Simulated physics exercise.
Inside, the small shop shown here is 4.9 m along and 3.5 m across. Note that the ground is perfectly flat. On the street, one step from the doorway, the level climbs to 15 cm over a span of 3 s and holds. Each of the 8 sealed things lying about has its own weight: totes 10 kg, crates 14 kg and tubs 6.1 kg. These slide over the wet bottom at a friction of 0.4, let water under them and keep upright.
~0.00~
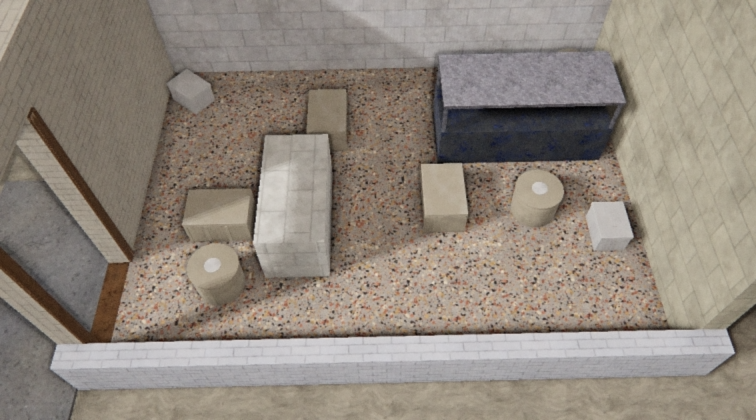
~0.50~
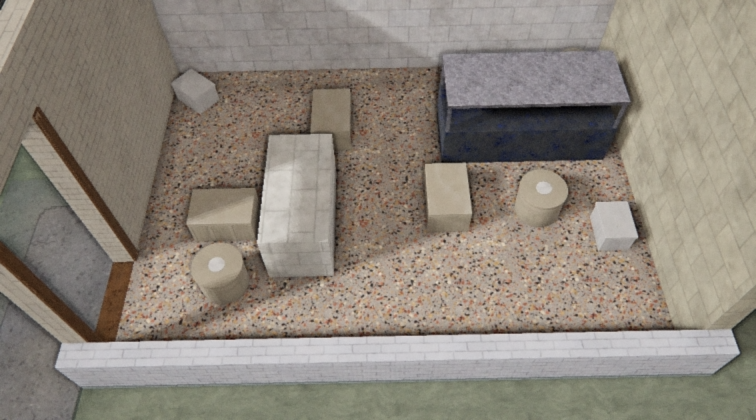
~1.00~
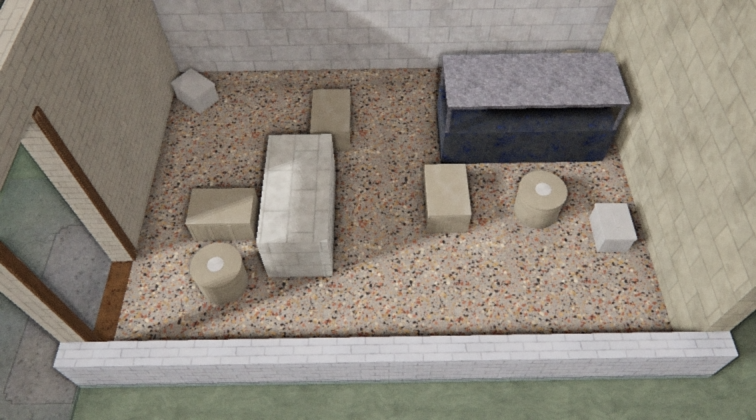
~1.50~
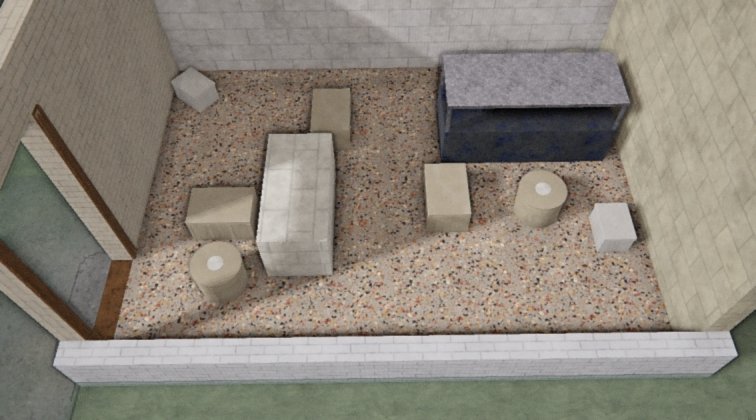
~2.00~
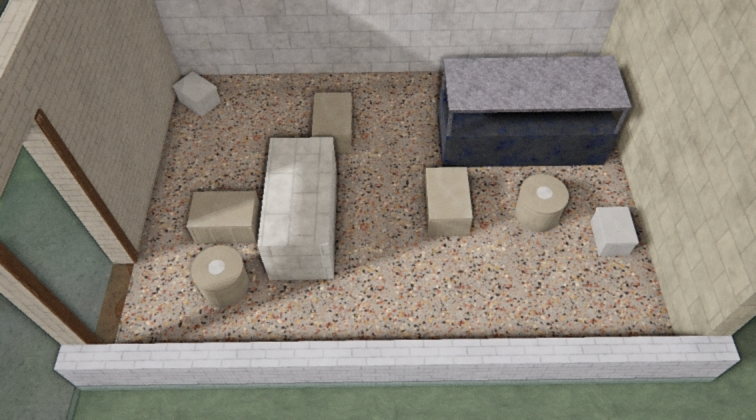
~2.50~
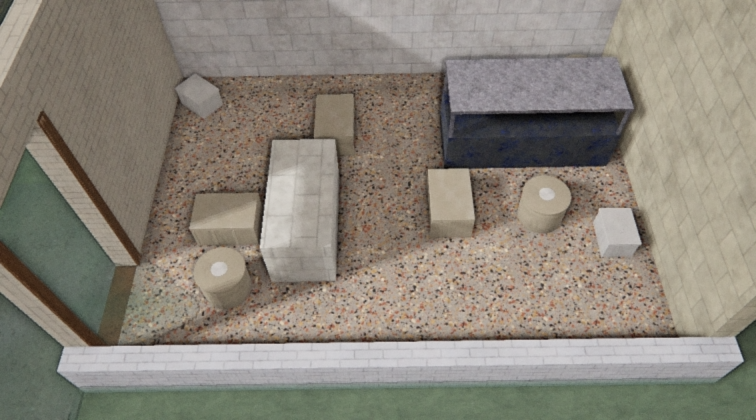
Greenish water spread over the grey street outside the small shop, then crept through the doorway on the left onto the speckled floor, while the blocks, round tubs and dark blue counter stayed put.
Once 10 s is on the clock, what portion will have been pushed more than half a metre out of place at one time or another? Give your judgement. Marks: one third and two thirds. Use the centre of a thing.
It will work out to fewer than one in three.
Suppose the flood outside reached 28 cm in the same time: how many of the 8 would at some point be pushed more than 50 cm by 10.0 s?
Then 5.
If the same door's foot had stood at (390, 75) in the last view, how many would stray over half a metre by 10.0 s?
Then the count would be 0.
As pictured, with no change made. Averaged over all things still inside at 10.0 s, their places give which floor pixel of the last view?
It sits at about (434, 170).
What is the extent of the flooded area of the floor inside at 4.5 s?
Somewhere around 3.5 m2, roughly.
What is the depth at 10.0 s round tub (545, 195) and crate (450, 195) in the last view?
First roughly 5 cm, second roughly 3 cm.
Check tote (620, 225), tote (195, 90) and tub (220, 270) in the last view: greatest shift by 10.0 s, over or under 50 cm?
In that order: Short of it, short of it, past it.
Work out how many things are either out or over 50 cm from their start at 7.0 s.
The number comes to 1.
After 3.5 s 0 of 8 are over 50 cm from their spots; 0 afloat.
After 4.5 s 0 of 8 are over 50 cm from their spots; 1 afloat.
After 7.0 s 1 of 8 are over 50 cm from their spots; 0 afloat.
After 10.0 s 2 of 8 are over 50 cm from their spots, and 2 have been at some point; 2 afloat.
